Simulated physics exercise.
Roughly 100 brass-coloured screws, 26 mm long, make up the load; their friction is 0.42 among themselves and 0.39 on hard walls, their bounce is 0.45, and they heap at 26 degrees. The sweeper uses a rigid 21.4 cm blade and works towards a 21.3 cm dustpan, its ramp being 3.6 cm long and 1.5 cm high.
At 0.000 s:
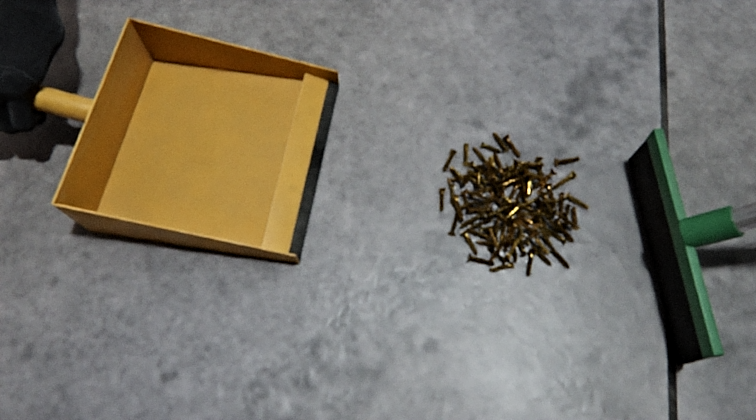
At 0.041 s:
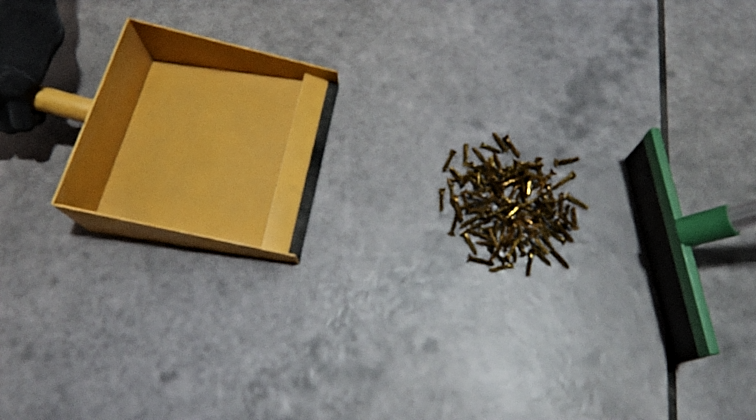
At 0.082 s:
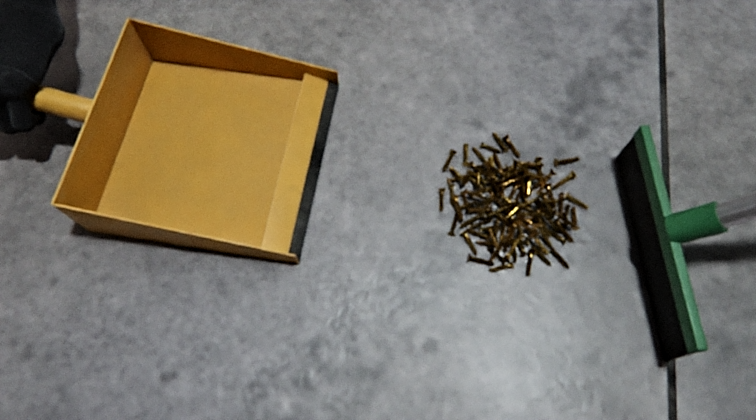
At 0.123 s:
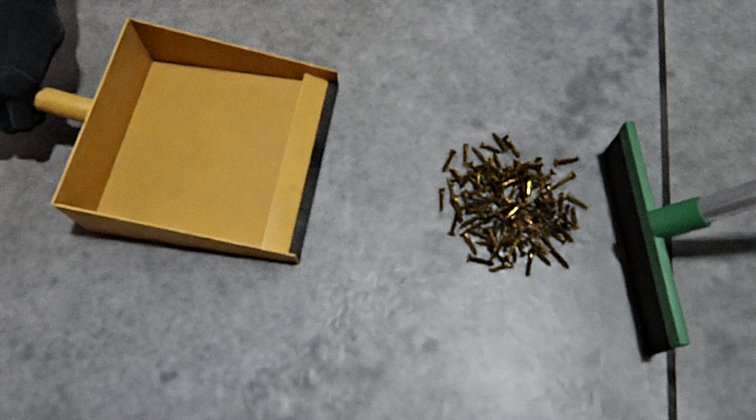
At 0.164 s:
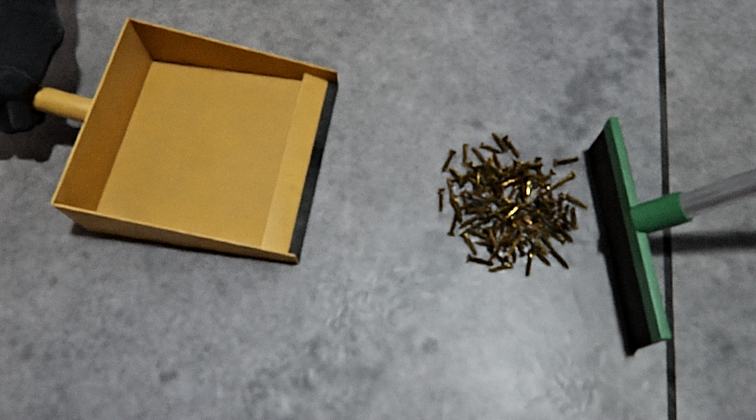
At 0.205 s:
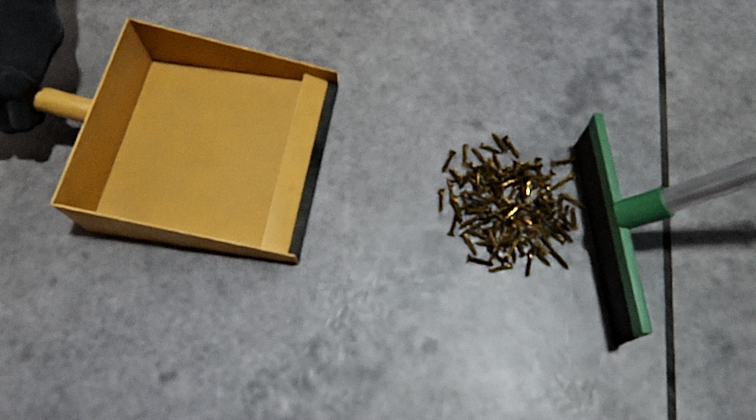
A green blade slides left across the grey floor to the edge of the brass-coloured screws.
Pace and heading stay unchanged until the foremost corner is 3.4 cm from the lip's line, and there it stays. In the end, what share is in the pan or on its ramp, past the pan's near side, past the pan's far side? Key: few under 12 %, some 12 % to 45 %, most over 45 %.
Pan = few, near side = few, far side = few.
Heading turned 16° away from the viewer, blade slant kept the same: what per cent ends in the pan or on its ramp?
My guess is some 0 percent.
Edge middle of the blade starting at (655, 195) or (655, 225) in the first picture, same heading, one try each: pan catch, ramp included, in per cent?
Roughly 0 % and 0 %.
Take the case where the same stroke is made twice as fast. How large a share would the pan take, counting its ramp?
I'd guess it lands at about 20 per cent.
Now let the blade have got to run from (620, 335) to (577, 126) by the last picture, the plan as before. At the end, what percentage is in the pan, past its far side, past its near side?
That ends as pan 5, far 5, and near 5.
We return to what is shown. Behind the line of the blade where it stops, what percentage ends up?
Around 5 per cent.
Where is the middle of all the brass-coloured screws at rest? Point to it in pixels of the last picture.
Somewhere near (345, 173) in the last picture.
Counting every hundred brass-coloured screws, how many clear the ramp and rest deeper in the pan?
It comes to some 0 per cent.
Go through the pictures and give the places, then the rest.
In the first frame, blade from (710, 352) to (654, 138), moved 0.0 cm, 0 of the pieces shifted so far; middle of the pieces at (506, 199); pan at (203, 151).
In the second frame, blade from (706, 351) to (650, 137), moved 0.3 cm, 0 of the pieces shifted so far; middle of the pieces at (506, 199).
In the third frame, blade from (695, 348) to (641, 135), moved 1.2 cm, 0 of the pieces shifted so far; middle of the pieces at (506, 199).
In the fourth frame, blade from (677, 342) to (626, 130), moved 2.7 cm, 0 of the pieces shifted so far; middle of the pieces at (506, 199).
In the fifth frame, blade from (659, 336) to (610, 126), moved 4.2 cm, 0 of the pieces shifted so far; middle of the pieces at (505, 199).
In the sixth frame, blade from (641, 331) to (595, 123), moved 5.7 cm, 0 of the pieces shifted so far; middle of the pieces at (505, 200); pan at (202, 151). The blade's pace is about 0.37 m/s, heading 9 degrees away from the viewer's side.
After 0.52 s, middle of the blade 18 cm from the lip; 0 % over the lip, far side 0 %, near side 0 %.
Then, at 0.72 s, middle of the blade 10 cm from the lip; 0 % over the lip, far side 0 %, near side 5 %.
Then, at 1.05 s, middle of the blade 6 cm from the lip; 5 % over the lip, far side 5 %, near side 5 %.
By 1.6 s all is still; pan 5 %, near side 5 %, far side 5 %, in front of the lip or behind the blade 85 %.
